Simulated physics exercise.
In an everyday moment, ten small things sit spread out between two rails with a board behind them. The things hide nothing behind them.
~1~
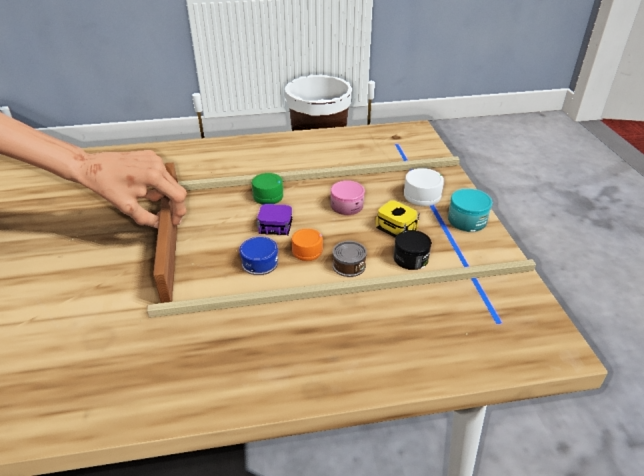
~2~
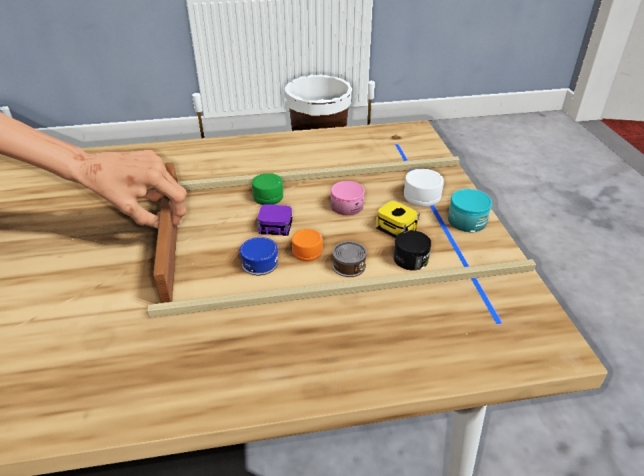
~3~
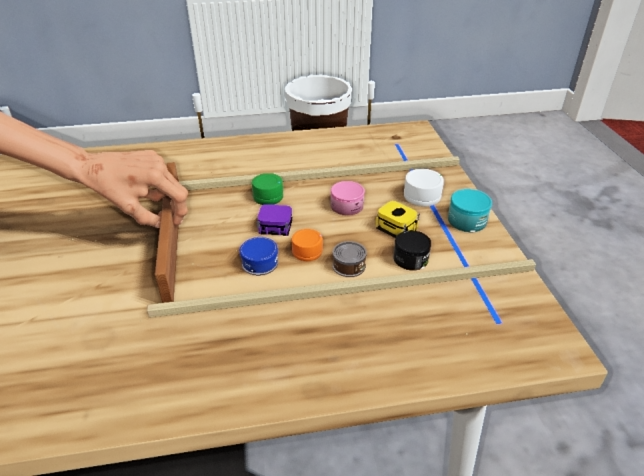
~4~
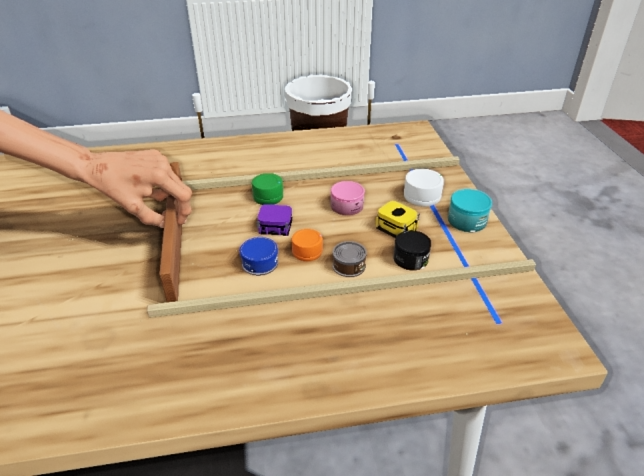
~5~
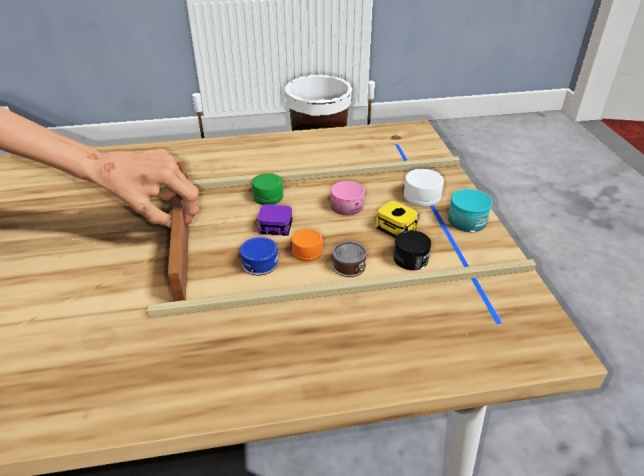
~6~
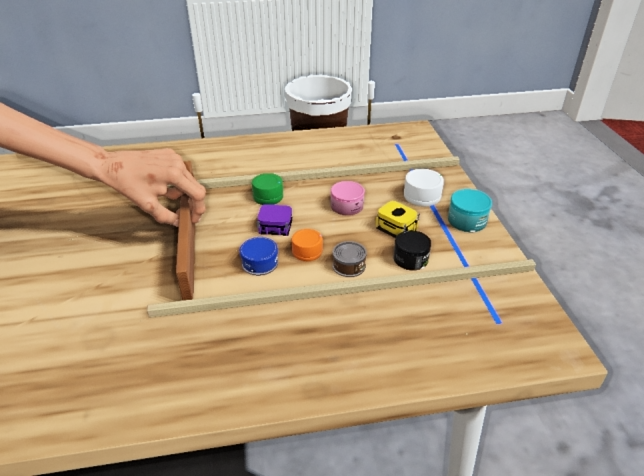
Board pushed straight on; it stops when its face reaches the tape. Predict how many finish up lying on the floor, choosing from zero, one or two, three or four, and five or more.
My prediction is one or two.
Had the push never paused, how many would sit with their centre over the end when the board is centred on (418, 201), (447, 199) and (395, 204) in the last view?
Place by place: 0, 2 and 0.
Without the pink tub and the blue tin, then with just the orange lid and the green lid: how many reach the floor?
Falls come to 1 the first time and 1 the other time.
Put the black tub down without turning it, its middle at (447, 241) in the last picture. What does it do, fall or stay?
From that start, the object then is safe.
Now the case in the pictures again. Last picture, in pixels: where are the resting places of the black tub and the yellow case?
The black tub stops around (505, 240); the yellow case around (482, 211).
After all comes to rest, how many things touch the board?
It adds up to 5.
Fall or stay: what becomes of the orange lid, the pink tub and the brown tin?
Orange lid - stays, pink tub - stays, brown tin - stays.
Soon after, none off yet; turquoise tub at rest near (469, 211); white lid at rest near (423, 188); black tub at rest near (412, 250).
In the end, the number that fall off is one or two; gone, white lid and turquoise tub.
